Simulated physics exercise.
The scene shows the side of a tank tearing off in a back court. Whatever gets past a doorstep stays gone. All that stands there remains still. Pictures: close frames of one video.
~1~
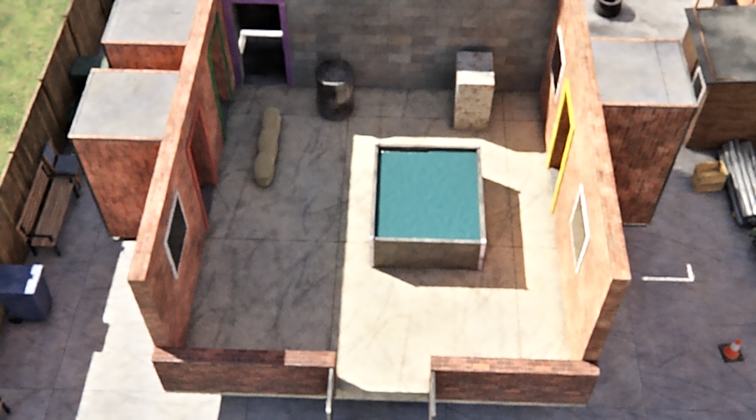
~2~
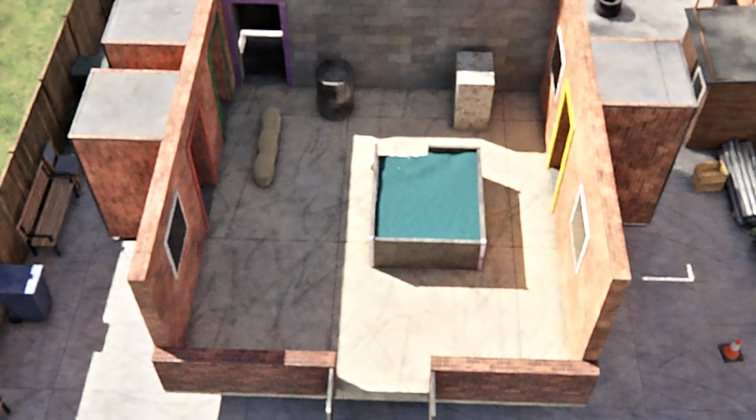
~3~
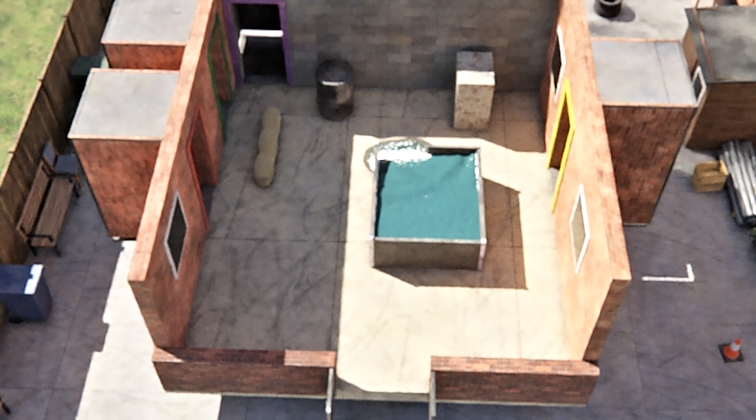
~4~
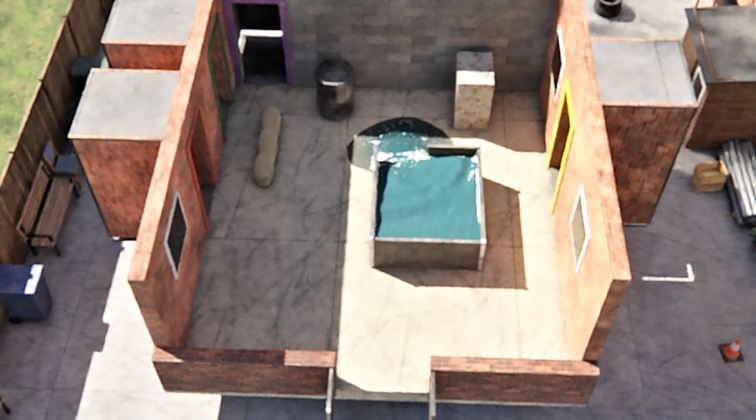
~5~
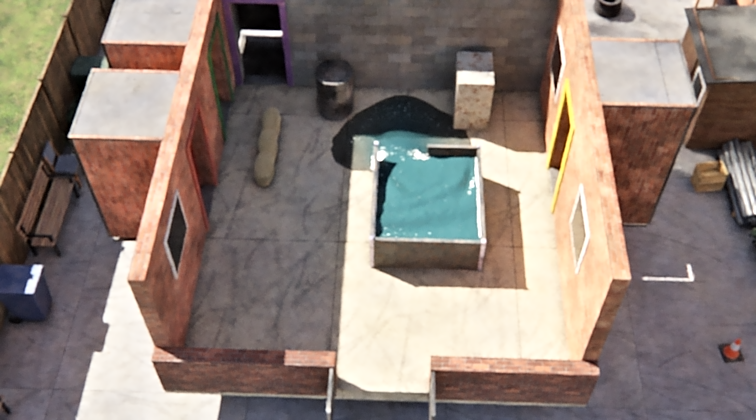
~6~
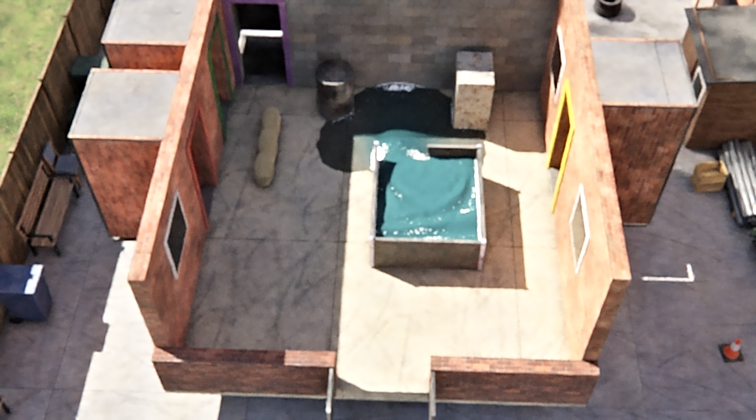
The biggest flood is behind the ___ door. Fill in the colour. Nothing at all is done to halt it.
The biggest flood is behind the purple door.
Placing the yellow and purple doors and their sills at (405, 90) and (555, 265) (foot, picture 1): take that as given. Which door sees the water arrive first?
It's the one in yellow, I think.
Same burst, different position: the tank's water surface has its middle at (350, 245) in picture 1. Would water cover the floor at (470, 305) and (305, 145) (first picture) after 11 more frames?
Well, the first point ends up unwetted, and the second one ends up swamped.
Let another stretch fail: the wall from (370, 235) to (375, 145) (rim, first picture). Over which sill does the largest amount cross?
That would be the red door.
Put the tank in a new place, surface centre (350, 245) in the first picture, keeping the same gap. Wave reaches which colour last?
That would be the door marked yellow.
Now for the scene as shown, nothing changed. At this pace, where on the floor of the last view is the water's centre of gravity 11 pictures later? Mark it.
Somewhere near (406, 164).
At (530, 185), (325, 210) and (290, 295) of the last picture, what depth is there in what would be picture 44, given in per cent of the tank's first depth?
In order: About 12, 4 and 2 in a hundred.
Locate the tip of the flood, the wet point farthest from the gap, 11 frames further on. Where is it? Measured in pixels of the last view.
About (236, 85).
A moment on, water covers 20 % of the floor; red door not reached, yellow door not reached, purple door not reached, green door not reached.
Next, water covers 25 % of the floor; red door not reached, yellow door not reached, purple door wet at the sill, nothing in, green door not reached.
Then, water covers 40 % of the floor; red door wet at the sill, nothing in, yellow door wet at the sill, nothing in, purple door some in, green door some in.
Later, water covers 80 % of the floor; red door wet at the sill, nothing in, yellow door a trickle in, purple door a lot in, green door some in.
In the end, water covers 95 % of the floor; red door a trickle in, yellow door a trickle in, purple door a lot in, green door some in; the purple door has let in the most.
